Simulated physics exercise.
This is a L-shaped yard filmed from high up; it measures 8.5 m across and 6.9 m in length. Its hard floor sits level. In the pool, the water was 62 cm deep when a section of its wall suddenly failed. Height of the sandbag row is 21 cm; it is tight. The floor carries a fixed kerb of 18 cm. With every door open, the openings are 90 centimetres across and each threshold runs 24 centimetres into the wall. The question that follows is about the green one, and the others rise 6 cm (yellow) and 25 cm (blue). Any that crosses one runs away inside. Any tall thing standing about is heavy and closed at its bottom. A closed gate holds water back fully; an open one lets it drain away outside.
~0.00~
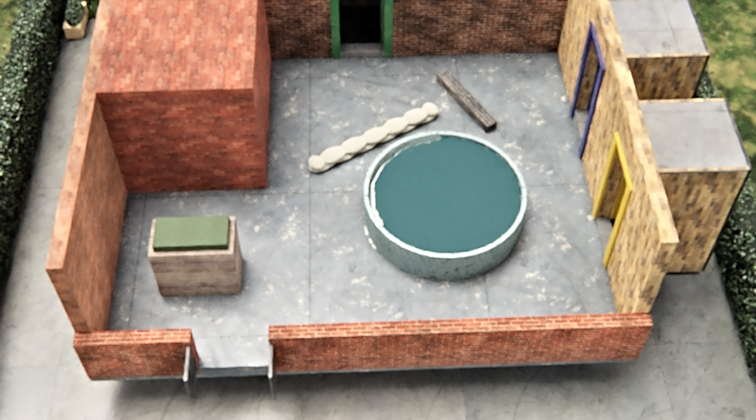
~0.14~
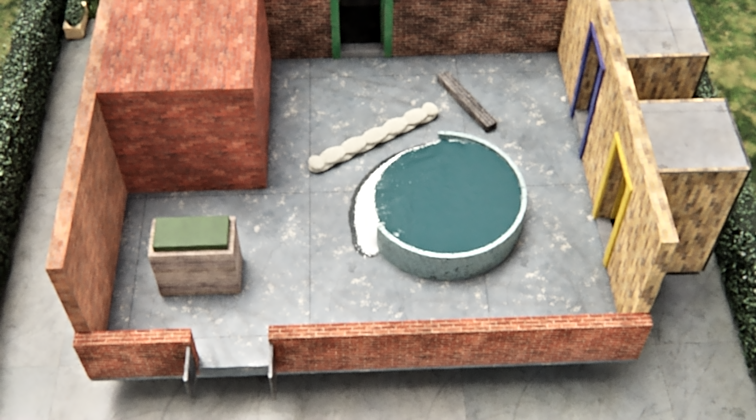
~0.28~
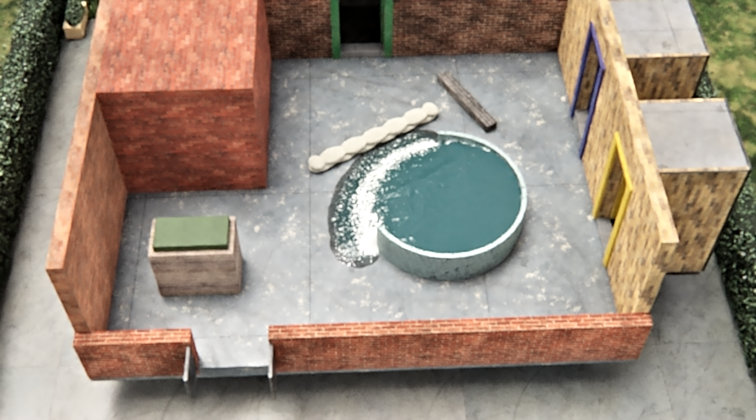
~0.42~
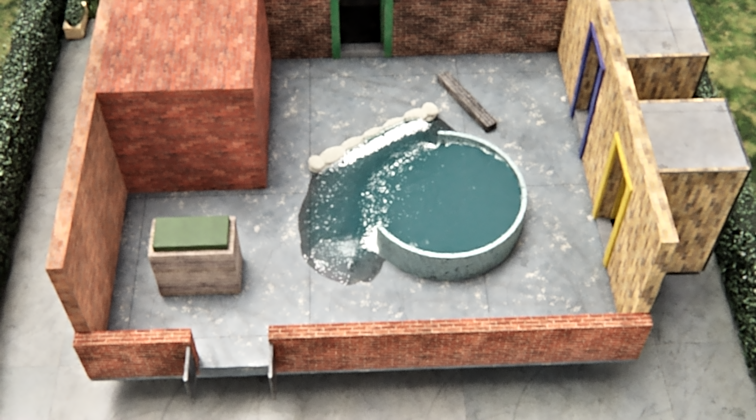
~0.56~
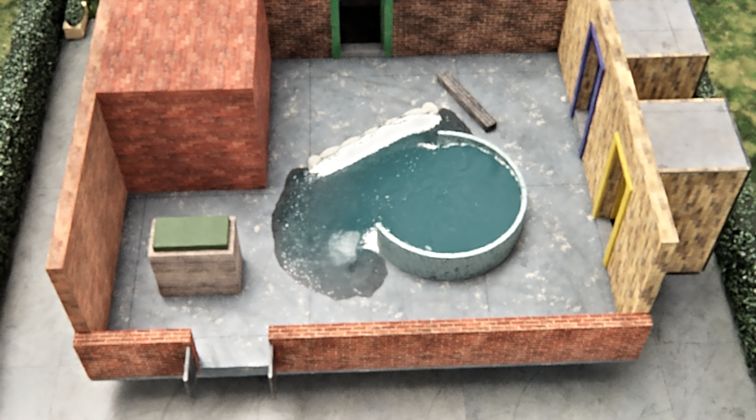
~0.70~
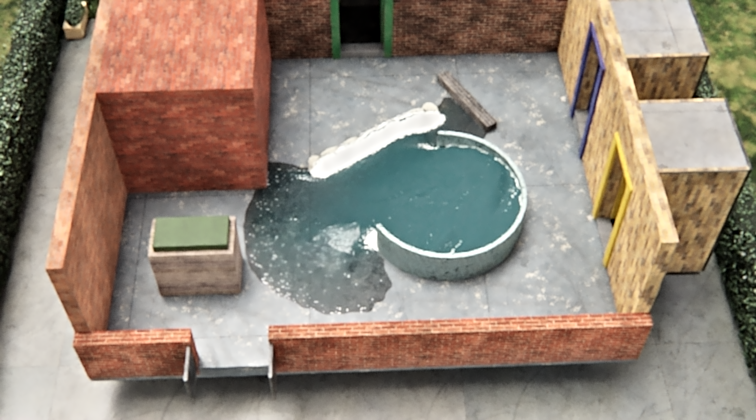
Water bursts from the round pool's left side and spreads across the grey yard floor.
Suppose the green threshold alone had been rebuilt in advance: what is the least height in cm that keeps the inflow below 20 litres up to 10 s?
About 9.5 cm.
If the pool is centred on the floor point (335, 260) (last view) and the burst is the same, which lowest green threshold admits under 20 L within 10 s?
9.5 cm or thereabouts.
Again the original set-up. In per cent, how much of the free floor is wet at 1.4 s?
Approximately 40 % of the floor.
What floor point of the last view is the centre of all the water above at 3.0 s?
(335, 192).
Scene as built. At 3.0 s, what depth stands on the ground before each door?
In cm: Yellow 0, blue 2, green 9.
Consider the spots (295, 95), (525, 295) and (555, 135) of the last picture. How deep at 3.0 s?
Respectively 11 cm, 0 cm and 1 cm.
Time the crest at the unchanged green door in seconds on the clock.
Approximately 4.0 s.
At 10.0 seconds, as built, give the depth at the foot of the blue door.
It stands about 4.5 centimetres deep.
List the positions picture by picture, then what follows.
In the first frame, the pool at (445, 194) is whole and still, 62 cm deep; the green door at (362, 20) is dry.
In the second frame, the front is at (359, 247), 0.3 m from the gap at (377, 182); 0.7 m2 of floor is wet, 62 cm left at the back.
In the third frame, water pours out at (377, 183) and has run 0.7 m, to (408, 135); about 10 cm deep outside, 62 cm at the back.
In the fourth frame, the gap is at (377, 184), the front 1.2 m out at (308, 254); the back of the pool holds 62 cm.
In the fifth frame, water pours out at (377, 185) and has run 1.7 m, to (280, 255); about 7 cm deep outside, 62 cm at the back.
In the sixth frame, the front is at (250, 242), 2.1 m from the gap at (377, 185); 7.7 m2 of floor is wet, 60 cm left at the back; 2.0 m in a straight line remain to the green door at (362, 20).
After 1.4 s water covers 40 % of the floor, deepest (41 cm) near (371, 150); it has not reached the green door.
After 3.0 s water covers 60 % of the floor, deepest (36 cm) near (121, 241); 9 cm at the green door, 0 litres in over its 16 cm threshold.
After 10.0 s water covers 95 % of the floor, deepest (13 cm) near (568, 341); 6 cm at the green door, 1 litre in over its 16 cm threshold.
At the green door as built, the water arrived by 1.9 s and peaked near 18 cm at 4.0 s.
With a threshold of 8.5 cm, 25 litres would have come in within the 10 s; with 11.5 cm, 10 litres. So under 20 litres takes about 9.5 cm.
